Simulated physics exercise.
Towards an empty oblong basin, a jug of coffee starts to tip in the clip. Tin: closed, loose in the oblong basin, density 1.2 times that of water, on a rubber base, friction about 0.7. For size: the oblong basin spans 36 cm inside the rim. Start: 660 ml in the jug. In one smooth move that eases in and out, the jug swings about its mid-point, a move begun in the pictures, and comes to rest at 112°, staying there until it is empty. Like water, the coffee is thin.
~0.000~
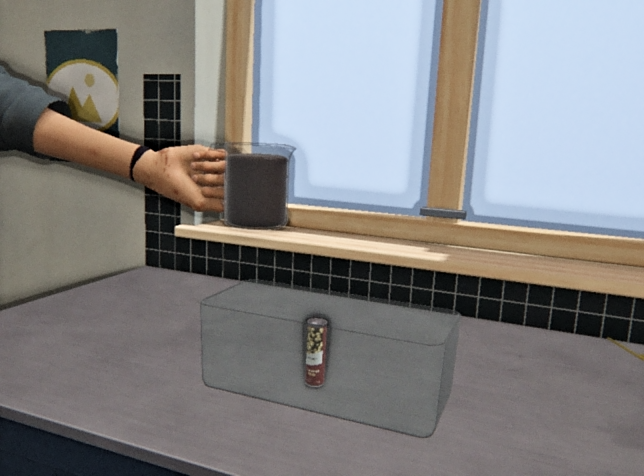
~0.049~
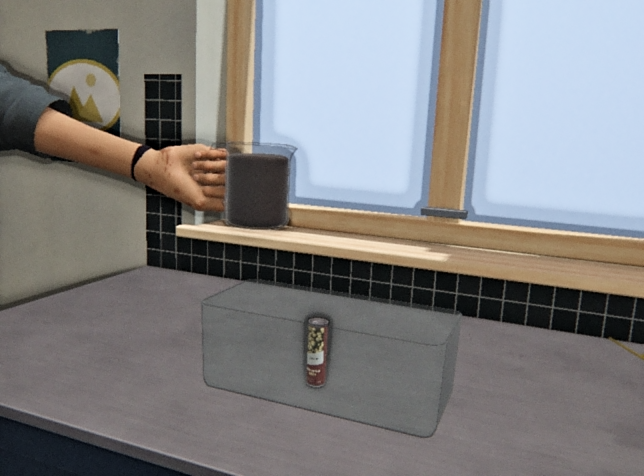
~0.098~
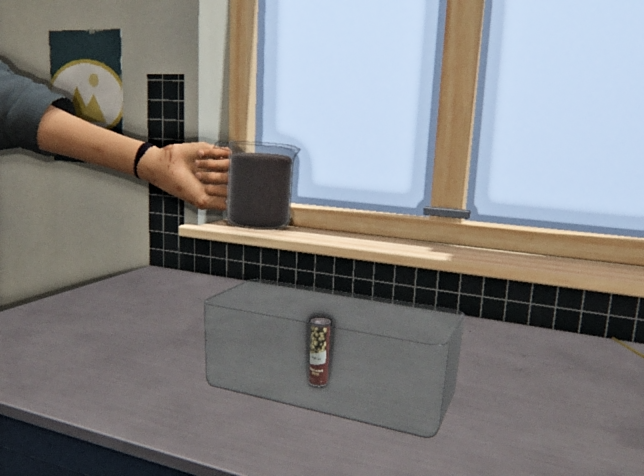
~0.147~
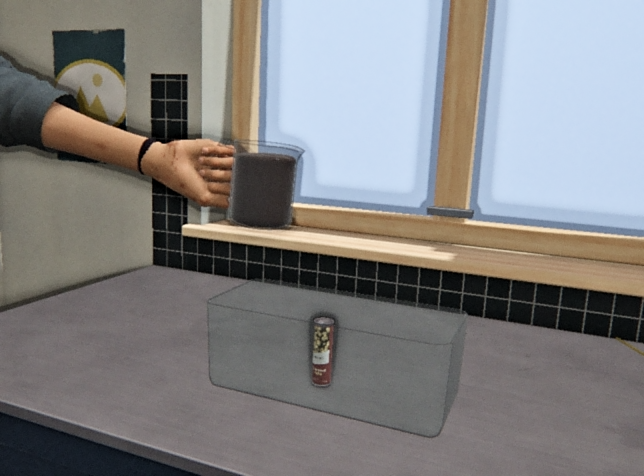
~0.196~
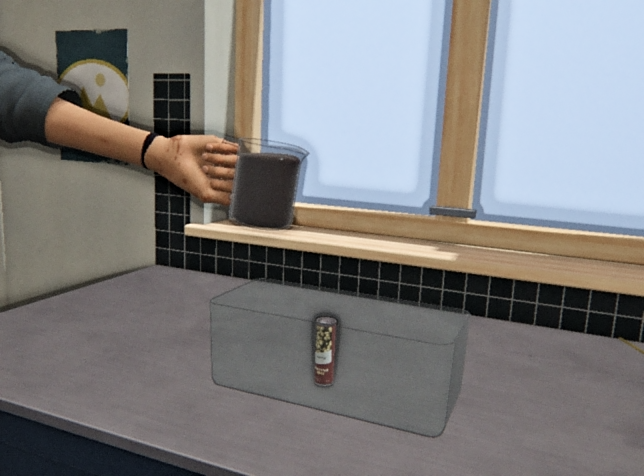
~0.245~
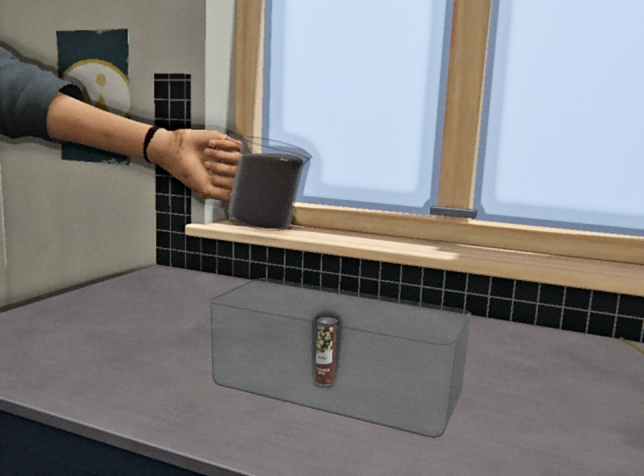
A hand slowly tilts a jug of coffee slightly rightward above an oblong basin.
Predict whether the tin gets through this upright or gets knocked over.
It is left on its base.
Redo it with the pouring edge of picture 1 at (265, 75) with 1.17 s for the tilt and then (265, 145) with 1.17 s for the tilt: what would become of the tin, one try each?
The tin overturns the first time and overturns the second time.
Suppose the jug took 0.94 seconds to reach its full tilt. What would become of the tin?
The tin stays up.
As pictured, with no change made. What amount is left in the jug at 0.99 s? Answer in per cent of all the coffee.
Roughly 26 percent remains.
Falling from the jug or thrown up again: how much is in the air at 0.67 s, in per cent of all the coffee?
My guess is roughly 16 %.
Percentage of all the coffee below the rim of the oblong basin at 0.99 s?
Close to 50 in a hundred.
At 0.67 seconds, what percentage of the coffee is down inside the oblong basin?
About 3 per cent.
After 0.67 s the tilt is 69° and 81 per cent is still to pour; the tin stands where it began.
After 0.99 s the tilt is 105° and 25 per cent is still to pour; the tin stands where it began.
After 1.31 s the tilt is 112° and 1 per cent is still to pour; the tin stands where it began.
After 1.67 s the tilt is 112° and 0 per cent is still to pour; the tin stands where it began.
In the end the tin stands where it began.
